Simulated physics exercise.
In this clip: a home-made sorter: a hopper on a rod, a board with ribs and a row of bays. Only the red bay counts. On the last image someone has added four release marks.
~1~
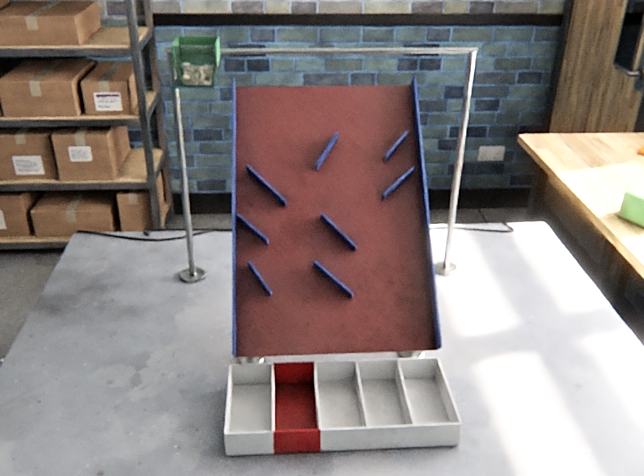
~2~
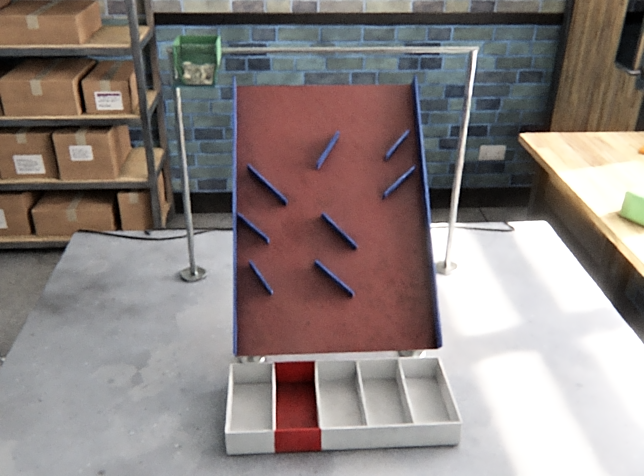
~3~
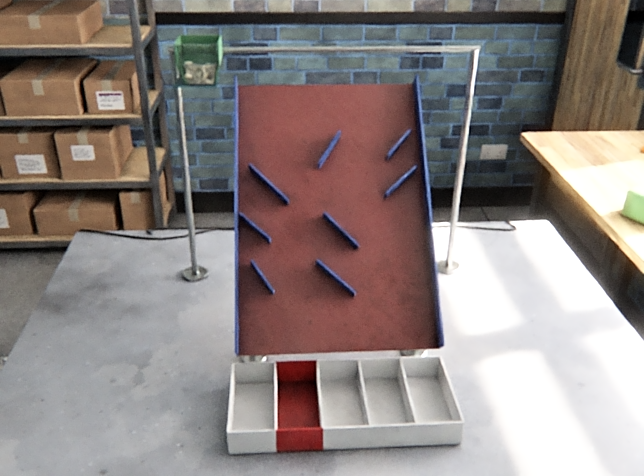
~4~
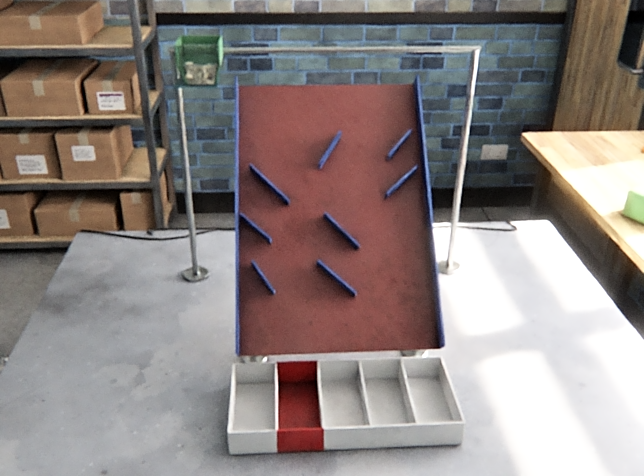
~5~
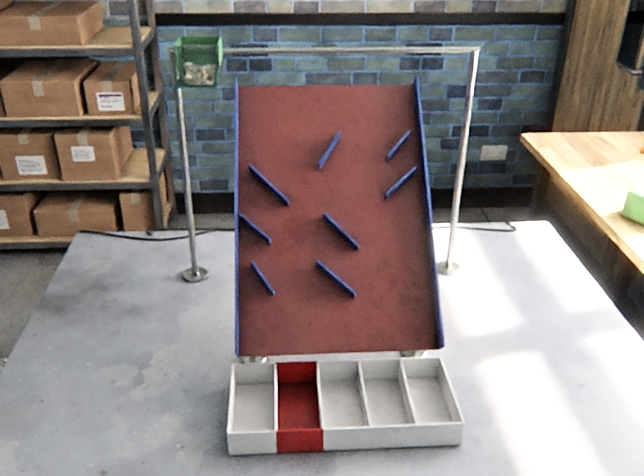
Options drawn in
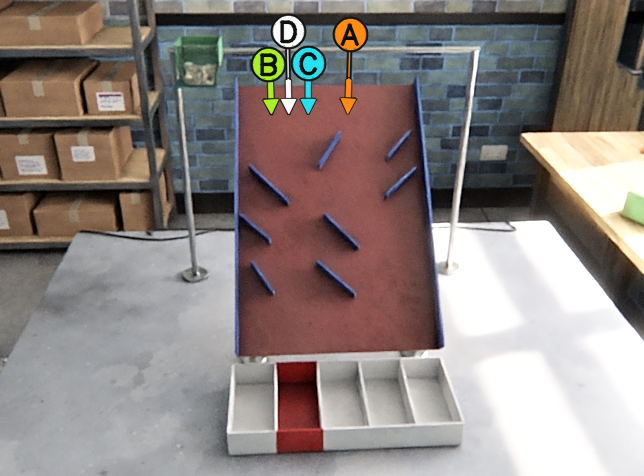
To begin with, a green hopper hangs on a rod at the upper left, beside a sloping reddish board with blue ribs and a row of five bays below, the second from the left red. The view shifts very slightly, then stays nearly still, while the hopper, ribs and bays keep their places.
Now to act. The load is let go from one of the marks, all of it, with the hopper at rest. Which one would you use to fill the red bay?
C is best.
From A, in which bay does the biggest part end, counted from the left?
The fourth from the left.
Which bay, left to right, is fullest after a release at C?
The second from the left.
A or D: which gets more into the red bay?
It is D.
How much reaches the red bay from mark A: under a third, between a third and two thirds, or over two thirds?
It is under a third.
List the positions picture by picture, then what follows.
Hopper (197, 75), white beans, door shut, in the first picture.
Ribs (318, 164) to (339, 131), (387, 155) to (409, 130), (248, 164) to (287, 200), in the second picture.
Ribs (387, 193) to (417, 165), (239, 212) to (270, 238), (324, 211) to (358, 245), in the third picture.
Ribs (252, 260) to (274, 291), (318, 260) to (357, 293), in the fourth picture.
Red bay (300, 439), number 2 of 5 from the left, in the fifth picture.
On the marked copy, mark A meets the board at (347, 107); mark B meets the board at (271, 108); mark C meets the board at (308, 108); mark D meets the board at (288, 108).
For mark A, roughly a quarter in the red bay, the larger part in other bays.
For mark B, roughly a third in the red bay, roughly two thirds in other bays.
For mark C, roughly two thirds in the red bay, roughly a third in other bays.
For mark D, roughly a third in the red bay, roughly two thirds in other bays.
